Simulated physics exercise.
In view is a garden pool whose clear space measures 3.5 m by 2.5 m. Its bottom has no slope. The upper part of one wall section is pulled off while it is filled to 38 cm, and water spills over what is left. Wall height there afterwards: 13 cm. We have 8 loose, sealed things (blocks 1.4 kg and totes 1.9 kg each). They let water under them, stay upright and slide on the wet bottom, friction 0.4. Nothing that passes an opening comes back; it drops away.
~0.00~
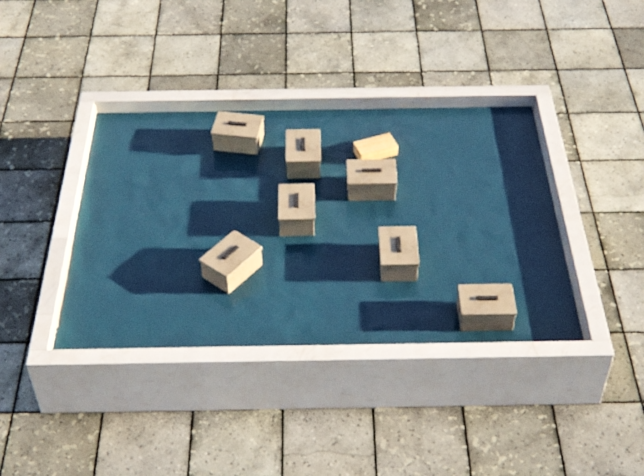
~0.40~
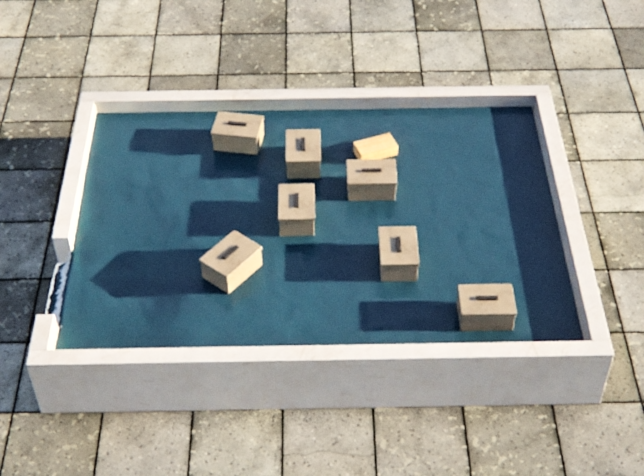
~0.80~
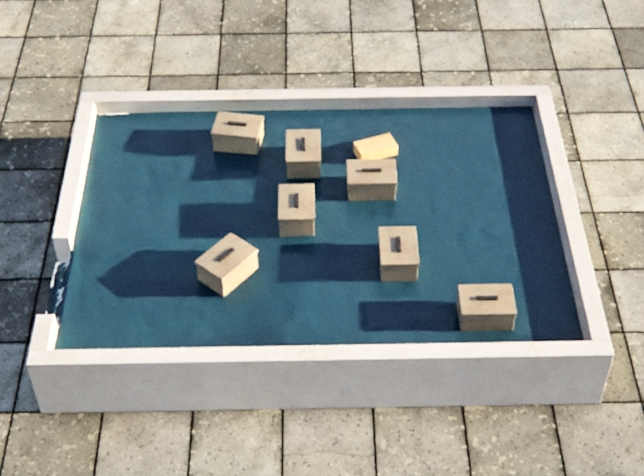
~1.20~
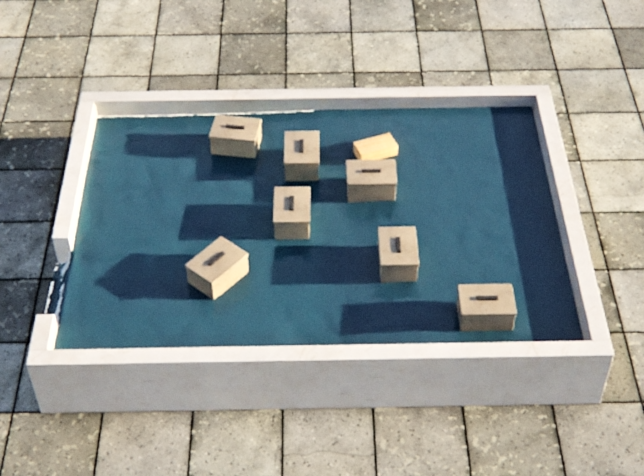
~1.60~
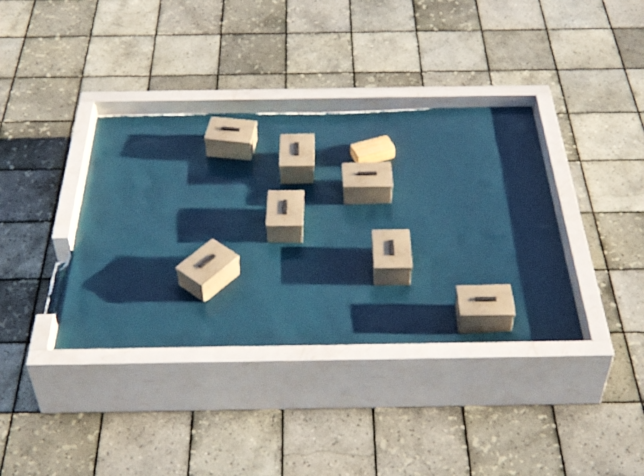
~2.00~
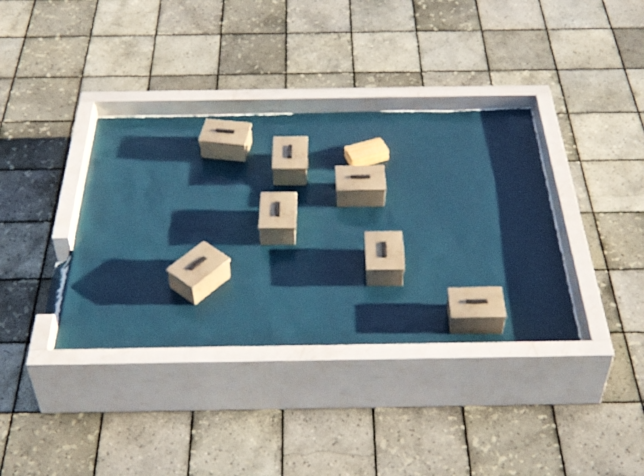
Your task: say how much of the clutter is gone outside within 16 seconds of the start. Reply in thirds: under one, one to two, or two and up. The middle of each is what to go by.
Under one third.
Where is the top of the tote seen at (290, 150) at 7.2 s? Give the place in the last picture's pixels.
Look around (246, 166) in the last view.
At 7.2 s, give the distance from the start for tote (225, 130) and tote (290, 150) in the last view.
Distances, as listed: 40 cm then 50 cm.
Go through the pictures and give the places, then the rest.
The first picture shows a tote at (231, 253) floats; a tote at (296, 201), afloat; about 3310 L in view; 0 of 8 have shifted.
The second picture shows a tote at (231, 253) floats; a tote at (296, 201) floats; about 3280 L in view; 0 of 8 have shifted.
The third picture shows a tote at (226, 256) floats, 3 cm from its start; a tote at (296, 201), afloat; 38 cm deep round most things; 0 of 8 have shifted.
The fourth picture shows a tote at (217, 259) floats, 10 cm from its start; a tote at (292, 204) floats, 4 cm from its start; about 3200 L in view; 1 of 8 have shifted.
The fifth picture shows a tote at (207, 262), afloat, 17 cm from its start; a tote at (285, 208), afloat, 9 cm from its start; about 3150 L in view; 4 of 8 have shifted.
The sixth picture shows a tote at (198, 264) floats, 23 cm from its start; a tote at (278, 210), afloat, 15 cm from its start; 35 cm deep round most things; 8 of 8 have shifted.
After 3.2 s 0 of 8 are out; 8 afloat.
After 7.2 s 1 of 8 are out; 7 afloat.
After 12.0 s 1 of 8 are out; 7 afloat.
After 16.0 s 1 of 8 are out; 7 afloat.
